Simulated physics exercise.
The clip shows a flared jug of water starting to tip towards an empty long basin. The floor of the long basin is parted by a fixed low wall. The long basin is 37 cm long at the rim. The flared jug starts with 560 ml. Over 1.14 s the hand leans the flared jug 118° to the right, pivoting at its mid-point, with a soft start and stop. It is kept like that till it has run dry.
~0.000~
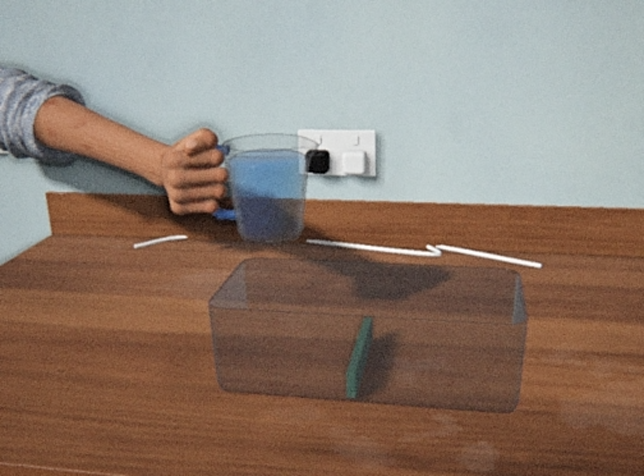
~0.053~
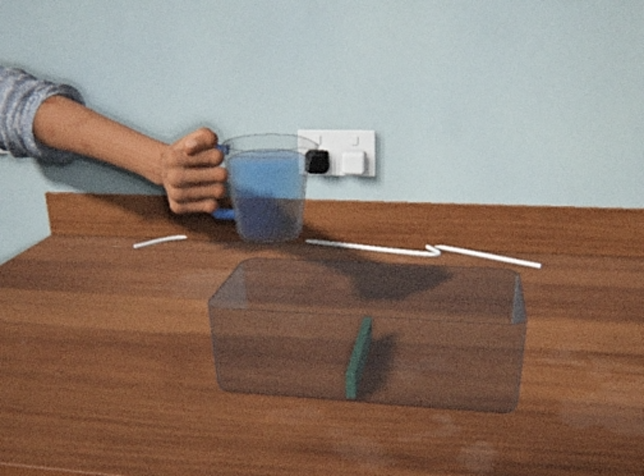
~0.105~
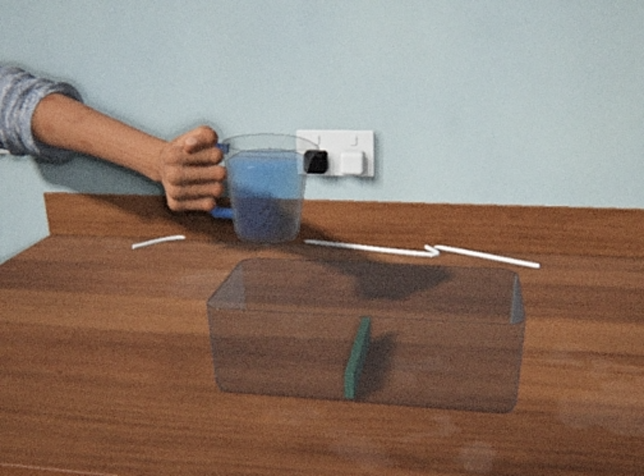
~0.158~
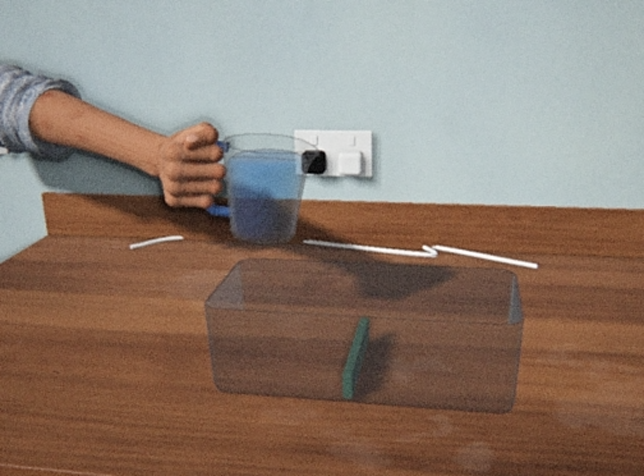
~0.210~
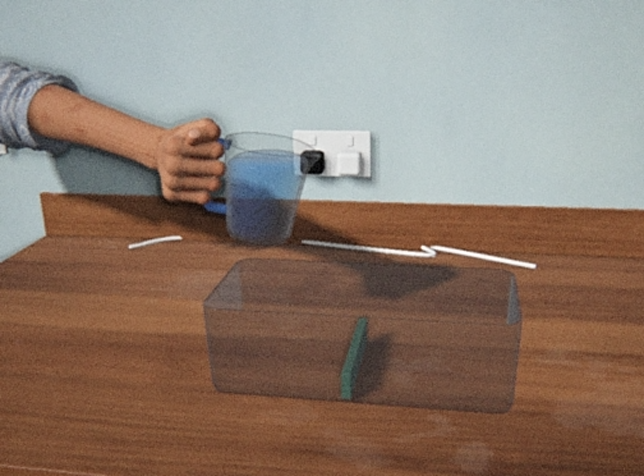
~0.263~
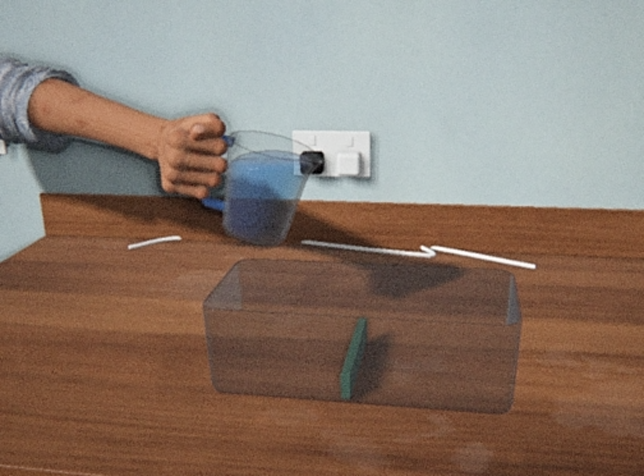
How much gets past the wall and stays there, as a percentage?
About 75 per cent.
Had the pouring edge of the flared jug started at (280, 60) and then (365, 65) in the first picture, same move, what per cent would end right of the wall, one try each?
First 55, then 90 per cent.
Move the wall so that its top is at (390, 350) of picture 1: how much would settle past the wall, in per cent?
Then about 25 per cent.
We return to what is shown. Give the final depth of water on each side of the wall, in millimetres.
Left about 4 mm, right about 14 mm.
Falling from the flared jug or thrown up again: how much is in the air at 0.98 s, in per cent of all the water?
Near 10 in a hundred.
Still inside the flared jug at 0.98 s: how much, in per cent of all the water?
Some 10 per cent.
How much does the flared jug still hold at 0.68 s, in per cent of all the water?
About 68 per cent.
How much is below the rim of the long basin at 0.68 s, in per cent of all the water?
About 12 per cent.
Then, 0.68 s in, the tilt is 76° and 69 per cent is still to pour, 0 is left of the wall and 12 right of it.
Then, 0.98 s in, the tilt is 112° and 9 per cent is still to pour, 13 is left of the wall and 68 right of it.
Then, 1.30 s in, the tilt is 118° and 0 per cent is still to pour, 24 is left of the wall and 75 right of it.
Then, 1.64 s in, the tilt is 118° and 0 per cent is still to pour, 24 is left of the wall and 75 right of it.
Finally, 24 per cent lies left of the wall, 75 right of it and 1 outside.
